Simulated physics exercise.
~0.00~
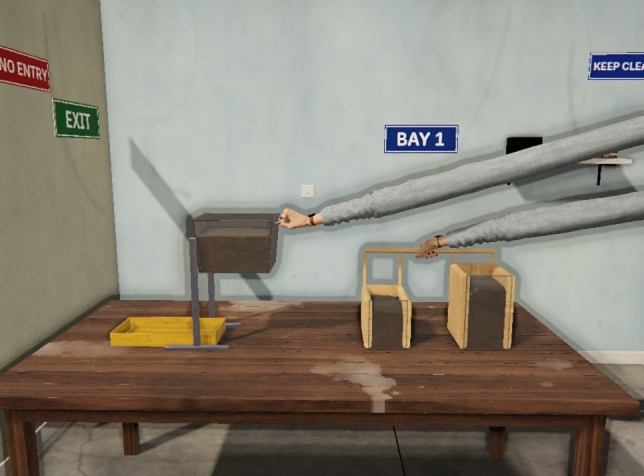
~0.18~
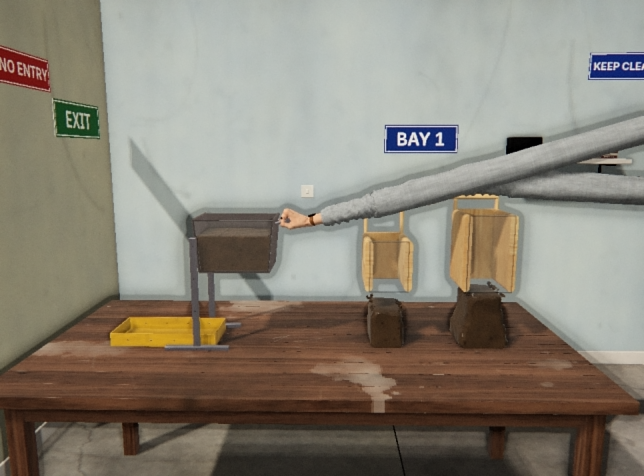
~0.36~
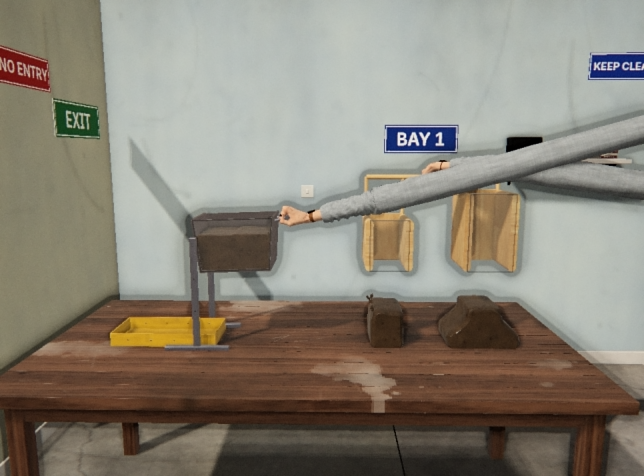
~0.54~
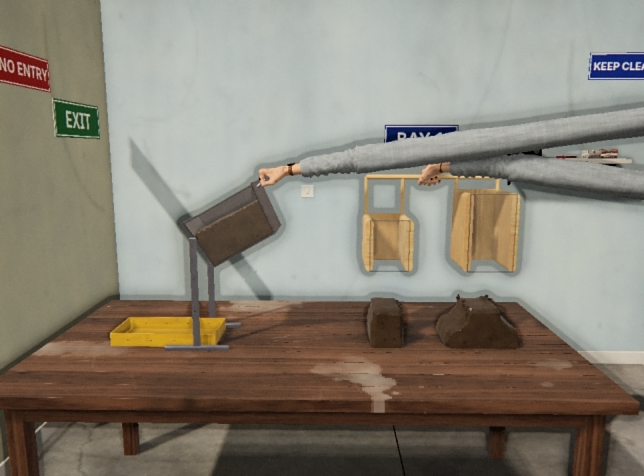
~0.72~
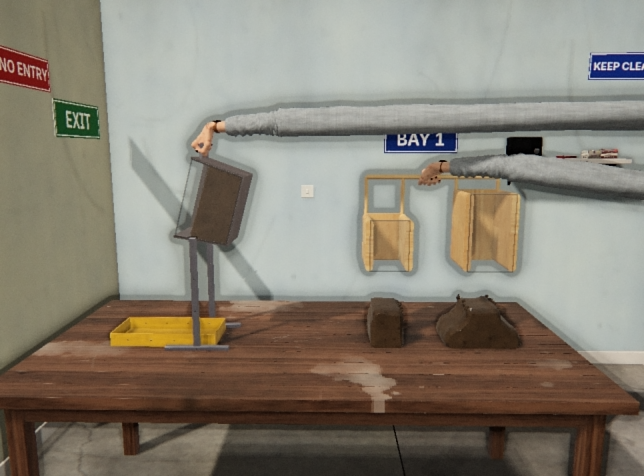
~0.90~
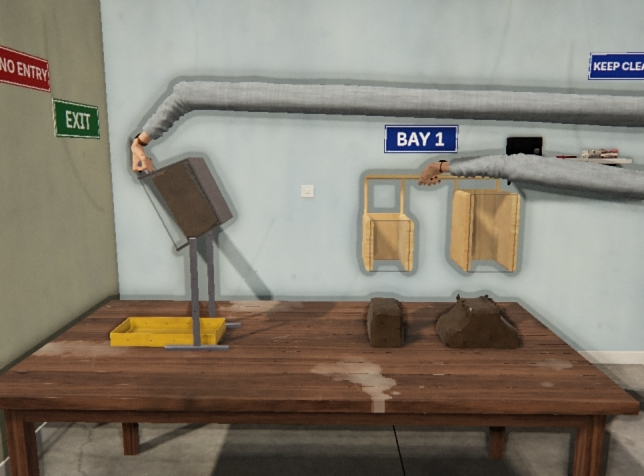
Hands lift two moulds off mud blocks, the right block slumps, then one tilts the tub leftward.
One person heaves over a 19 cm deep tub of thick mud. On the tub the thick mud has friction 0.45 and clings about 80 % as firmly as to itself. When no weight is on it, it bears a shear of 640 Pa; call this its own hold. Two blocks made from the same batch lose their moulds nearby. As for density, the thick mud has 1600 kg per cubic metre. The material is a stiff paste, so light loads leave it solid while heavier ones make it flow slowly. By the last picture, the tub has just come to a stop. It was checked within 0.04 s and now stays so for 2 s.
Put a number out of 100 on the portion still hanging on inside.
Roughly 0 percent of it hangs on.
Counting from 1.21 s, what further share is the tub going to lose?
It works out to some 0 per cent of the load.
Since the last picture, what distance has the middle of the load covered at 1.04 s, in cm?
About 13 cm.
After 1.04 s, the tub is at 116 degrees and holds 46 %.
After 1.21 s, the tub is at 116 degrees and holds 0 %.
After 1.38 s, the tub is at 116 degrees and holds 0 %.
After 1.55 s, the tub is at 116 degrees and holds 0 %.
After 2.90 s, the tub is at 116 degrees and holds 0 %.
